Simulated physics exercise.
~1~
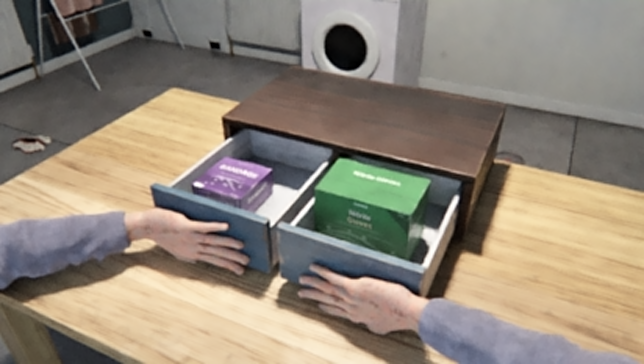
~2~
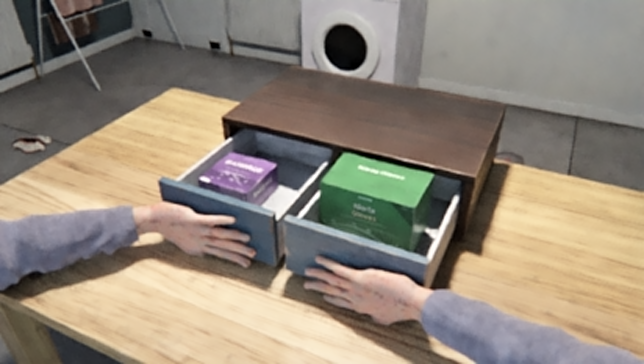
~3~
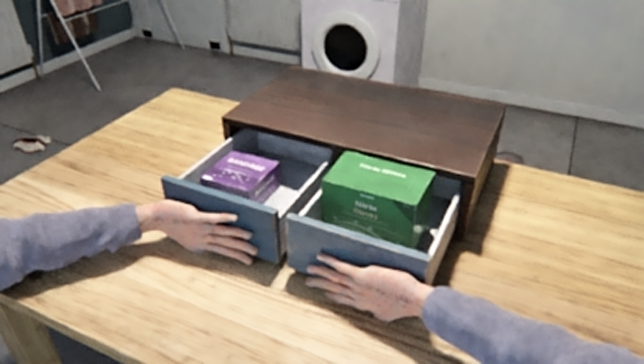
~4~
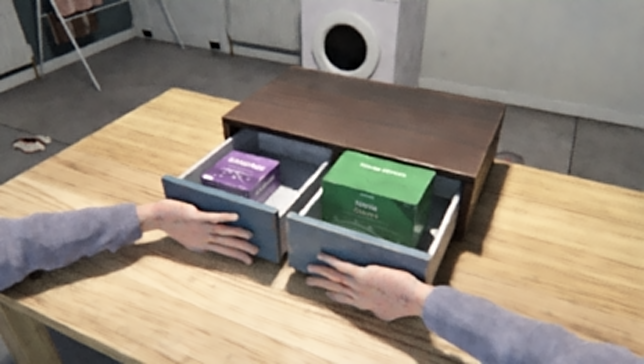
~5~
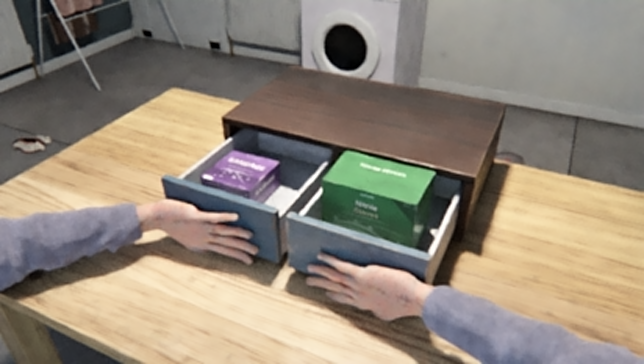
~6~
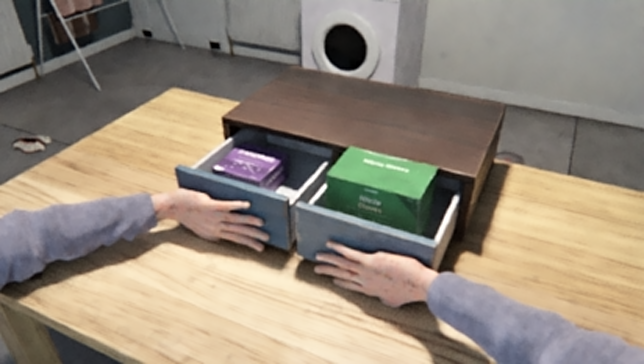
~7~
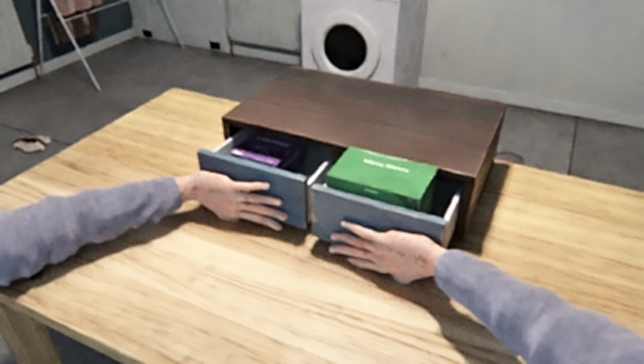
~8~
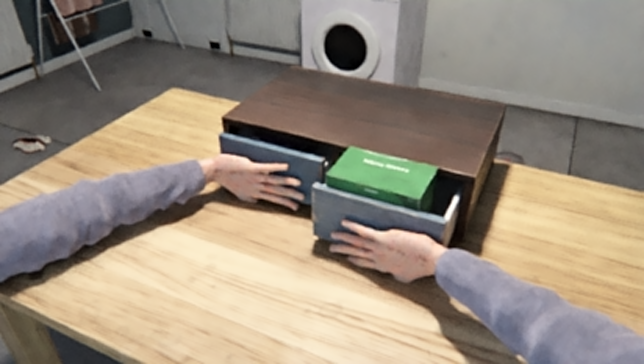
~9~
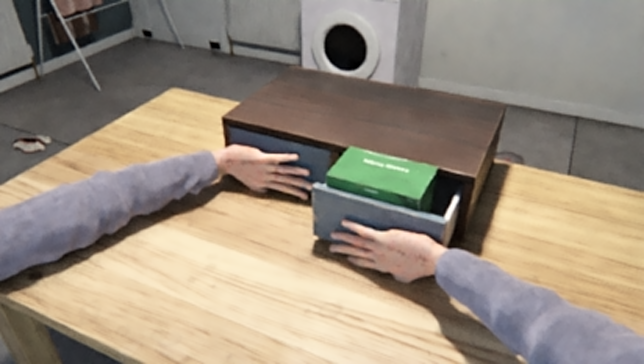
The clip opens on a small dark wooden chest on a pale wood table, its two blue-fronted drawers pulled out, with a purple box in the left and a larger green box in the right. A hand rests against each front. The hands ease both drawers in slightly, pause, then push them further towards the chest. The right drawer stops partway, its green box still showing above the front, while the left keeps sliding and hides the purple box. Finally, the left drawer is closed and the right one remains ajar, both hands still on the fronts.
